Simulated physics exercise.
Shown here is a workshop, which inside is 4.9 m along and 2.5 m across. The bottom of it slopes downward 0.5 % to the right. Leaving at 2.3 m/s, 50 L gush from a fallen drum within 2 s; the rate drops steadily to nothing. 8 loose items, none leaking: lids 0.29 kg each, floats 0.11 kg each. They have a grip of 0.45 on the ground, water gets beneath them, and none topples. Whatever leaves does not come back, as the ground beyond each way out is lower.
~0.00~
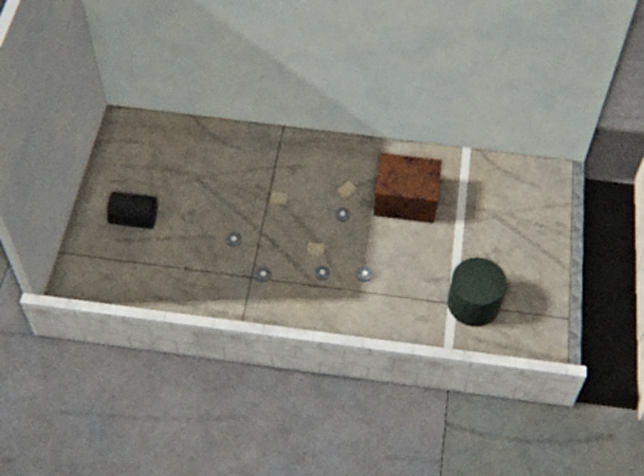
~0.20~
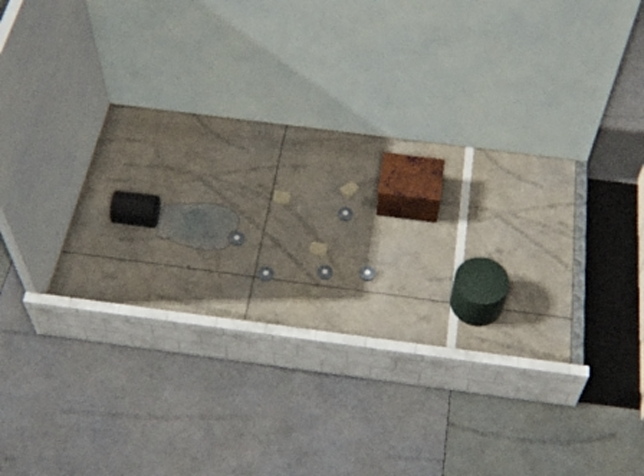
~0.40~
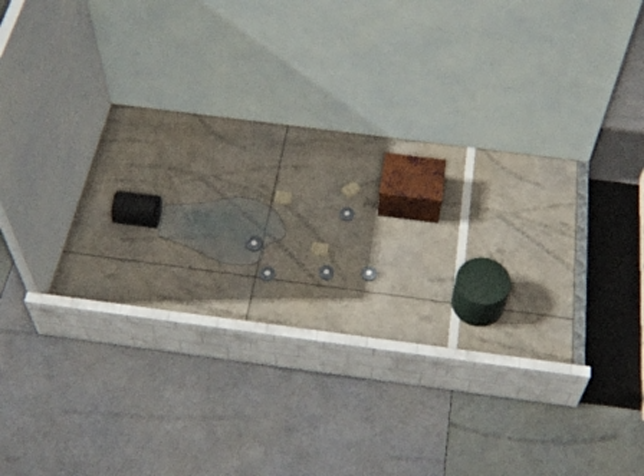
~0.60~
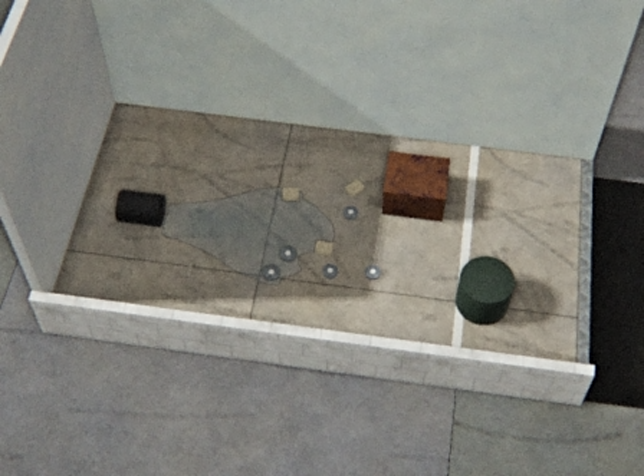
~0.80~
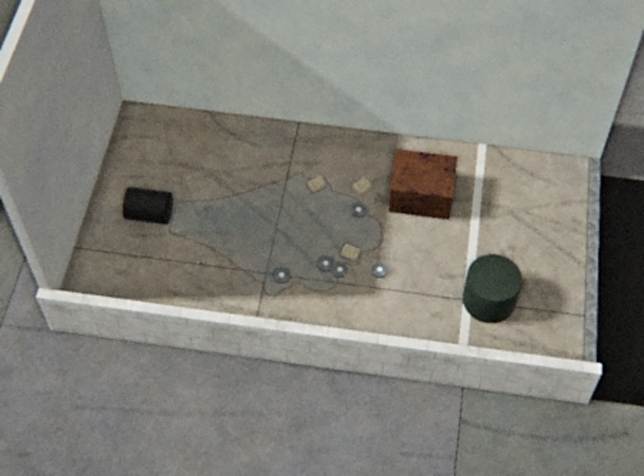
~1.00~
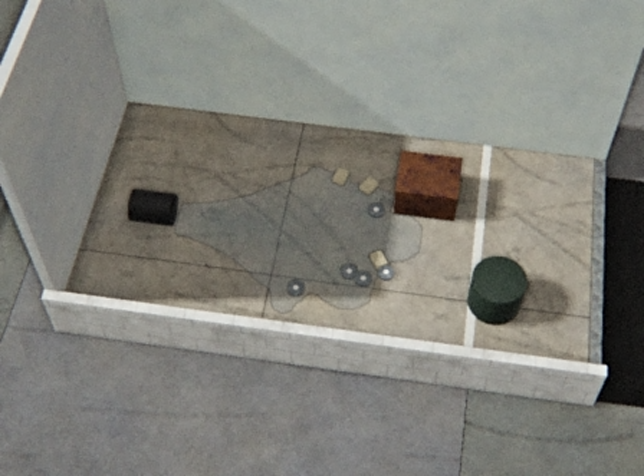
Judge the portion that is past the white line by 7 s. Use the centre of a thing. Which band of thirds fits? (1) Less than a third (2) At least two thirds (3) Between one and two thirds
The answer is 3.
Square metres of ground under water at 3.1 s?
Wet area: Approx. 3.5 m2.
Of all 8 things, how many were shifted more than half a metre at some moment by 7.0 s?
I make it 6.
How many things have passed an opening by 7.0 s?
That would be 1.
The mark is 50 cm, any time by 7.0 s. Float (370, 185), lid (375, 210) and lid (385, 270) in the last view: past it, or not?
Item one exceeds it, item two falls below it, item three exceeds it.
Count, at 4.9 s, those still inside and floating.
At that point I count 0.
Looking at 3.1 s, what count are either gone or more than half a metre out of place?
6.
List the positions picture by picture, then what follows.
In the first picture, a lid at (234, 239) rests on the ground; a float at (279, 196), on the bottom; water covers 0.0 m2; 0 of 8 have shifted.
In the second picture, a lid at (237, 238), on the bottom; a float at (282, 196), on the bottom; 0.3 m2 under water; 0 of 8 have shifted.
In the third picture, a lid at (254, 243), on the bottom, 17 cm from its start; a float at (283, 196) rests on the ground; water covers 0.6 m2; 1 of 8 have shifted.
In the fourth picture, a lid at (288, 253), on the bottom, 49 cm from its start; a float at (291, 193) rests on the ground, 4 cm from its start; water covers 1.1 m2; 1 of 8 have shifted.
In the fifth picture, a lid at (326, 263) floats, 81 cm from its start; a float at (317, 182), on the bottom, 25 cm from its start; 1.6 m2 under water; 4 of 8 have shifted.
In the sixth picture, a lid at (349, 271) floats, 100 cm from its start; a float at (341, 175) rests on the ground, 48 cm from its start; water covers 2.0 m2; 6 of 8 have shifted.
After 1.4 s 0 of 8 are over the mark; 3 afloat.
After 3.1 s 4 of 8 are over the mark; 2 afloat.
After 4.9 s 4 of 8 are over the mark; 0 afloat.
After 7.0 s 4 of 8 are over the mark; 0 afloat.
